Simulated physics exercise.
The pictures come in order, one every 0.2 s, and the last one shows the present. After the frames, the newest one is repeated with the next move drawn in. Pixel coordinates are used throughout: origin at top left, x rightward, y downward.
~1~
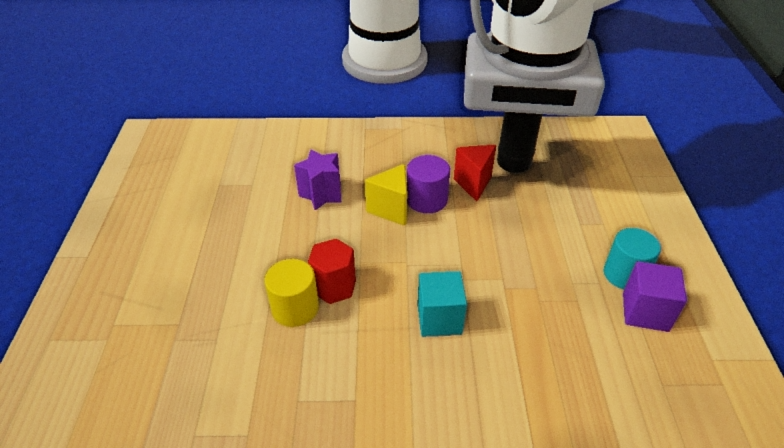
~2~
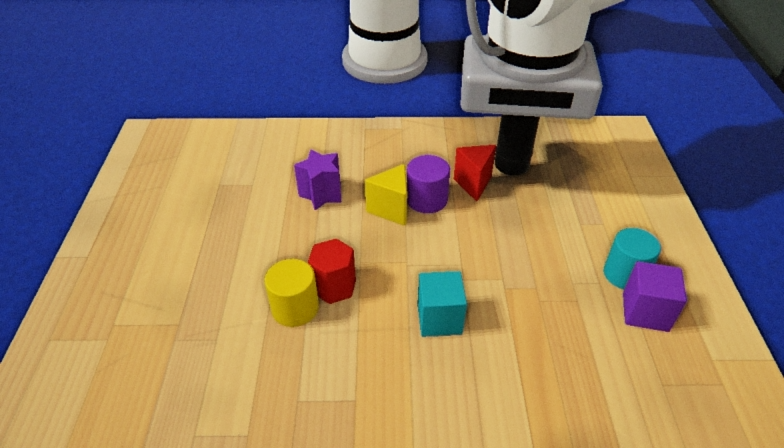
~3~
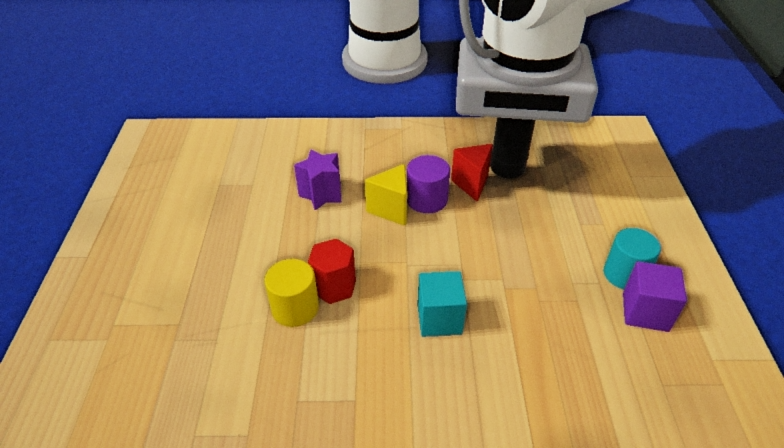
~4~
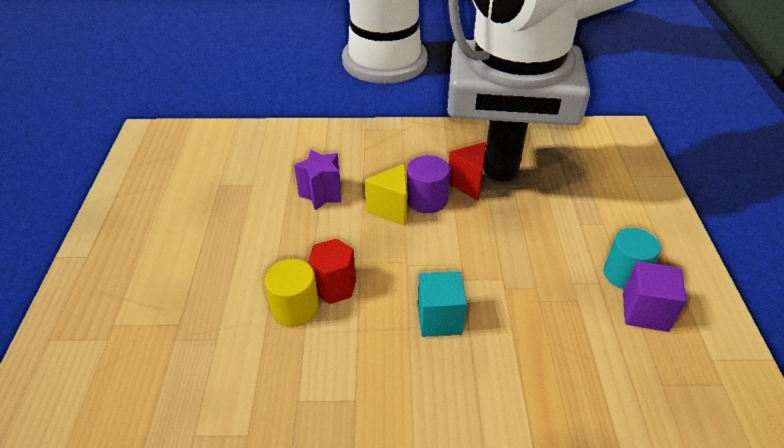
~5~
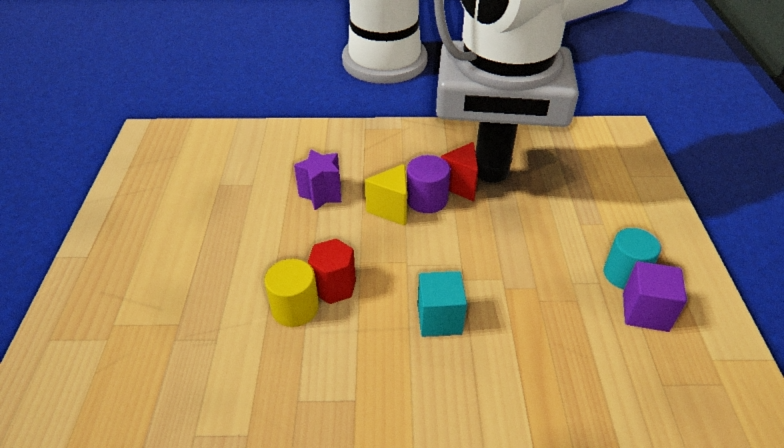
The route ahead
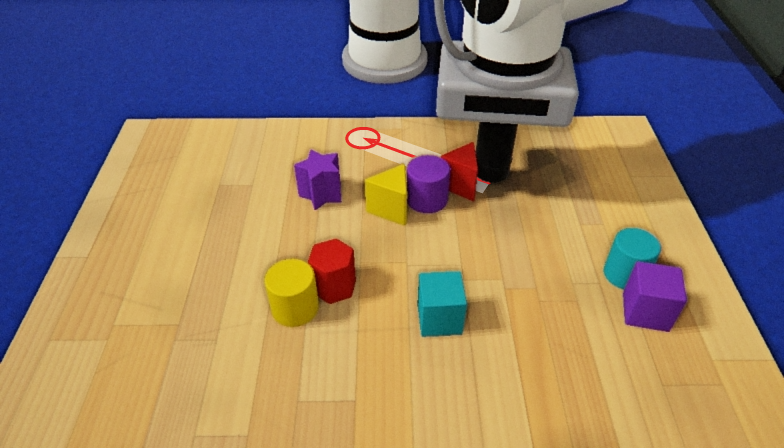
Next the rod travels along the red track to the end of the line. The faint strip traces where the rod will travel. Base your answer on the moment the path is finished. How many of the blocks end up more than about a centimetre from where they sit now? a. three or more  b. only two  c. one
That would be c.
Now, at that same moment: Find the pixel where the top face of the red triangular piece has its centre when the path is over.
At (414, 146).
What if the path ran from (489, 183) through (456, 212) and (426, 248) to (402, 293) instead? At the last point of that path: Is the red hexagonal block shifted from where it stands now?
No.
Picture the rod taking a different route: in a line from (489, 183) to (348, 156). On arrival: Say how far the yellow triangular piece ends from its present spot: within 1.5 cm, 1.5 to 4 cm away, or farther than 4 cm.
The smallest band: Under 1.5 cm.
The drawn path runs straight from (489, 183) to (363, 138).
On the path given first. One third of the way, rod at (445, 157); purple disc at (426, 168); red triangular piece at (421, 146), turned 45° anticlockwise.
Two thirds of the way, rod at (401, 142); purple disc at (426, 168); red triangular piece at (414, 146), turned 60° anticlockwise.
At the end, rod at (362, 128); yellow triangular piece not moved; purple disc at (426, 168); red triangular piece at (414, 146), turned 60° anticlockwise.
